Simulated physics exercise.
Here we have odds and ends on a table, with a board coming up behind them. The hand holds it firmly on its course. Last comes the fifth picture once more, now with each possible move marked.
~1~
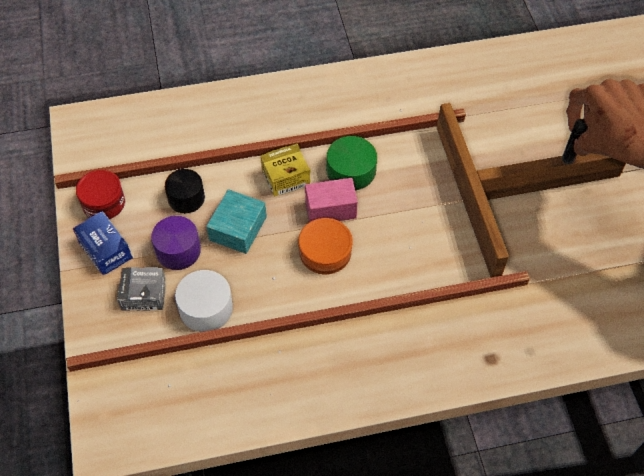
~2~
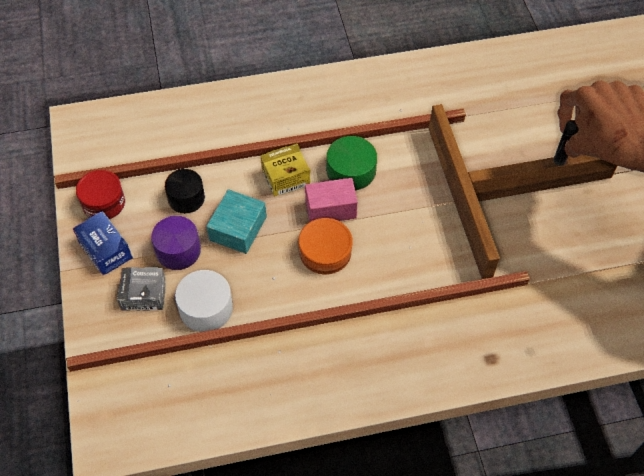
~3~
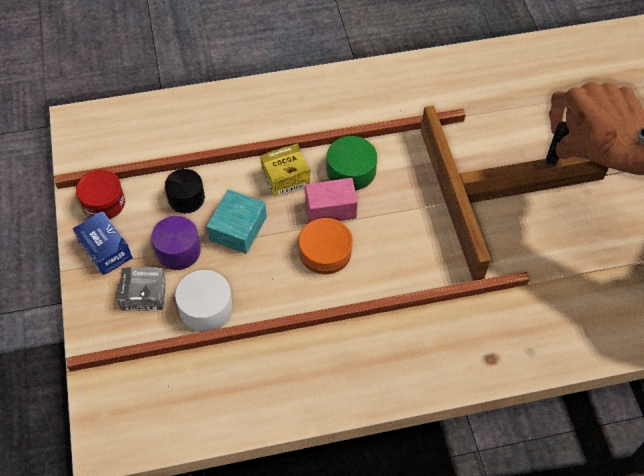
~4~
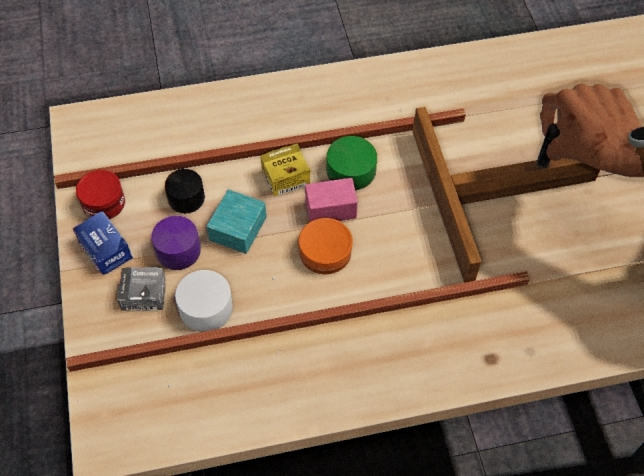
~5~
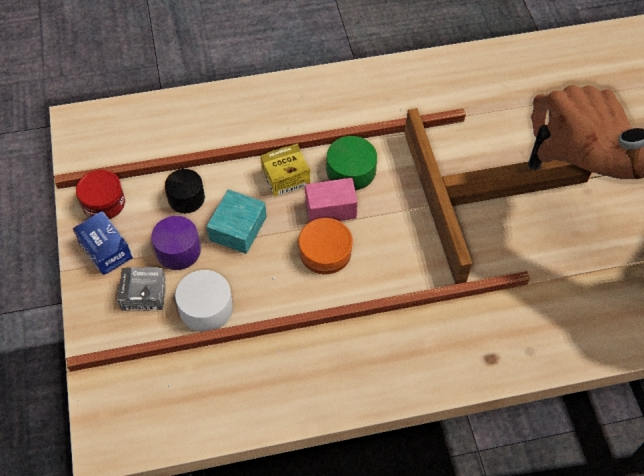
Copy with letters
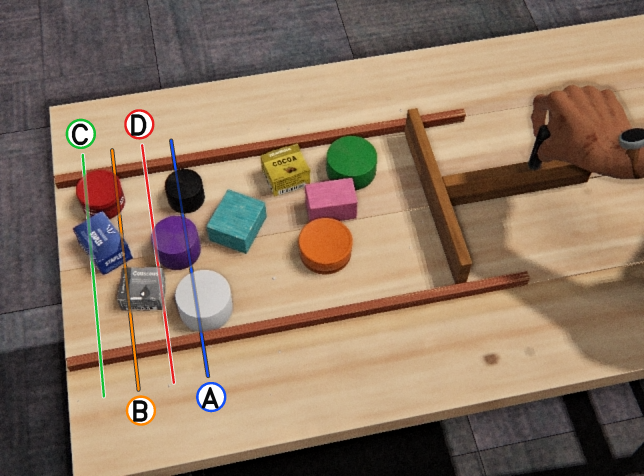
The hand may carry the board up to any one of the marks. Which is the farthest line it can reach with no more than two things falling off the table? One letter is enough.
No farther than A.
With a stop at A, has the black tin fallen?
By then, no.
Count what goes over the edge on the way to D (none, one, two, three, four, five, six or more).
Four.
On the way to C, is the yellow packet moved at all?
Yes.
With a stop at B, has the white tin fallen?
No.
On the marked copy, A at (188, 249); B at (124, 260); C at (92, 266); D at (157, 254).
Following A. Soon after the start, board (350, 197); yellow packet (260, 173); green tin (306, 173).
Later, board (259, 213); blue box (94, 244); red jar (91, 196).
In the end, board (189, 225); blue box over the edge; red jar over the edge; two fallen.
As for the rest, B drops seven; C drops seven; D drops four.
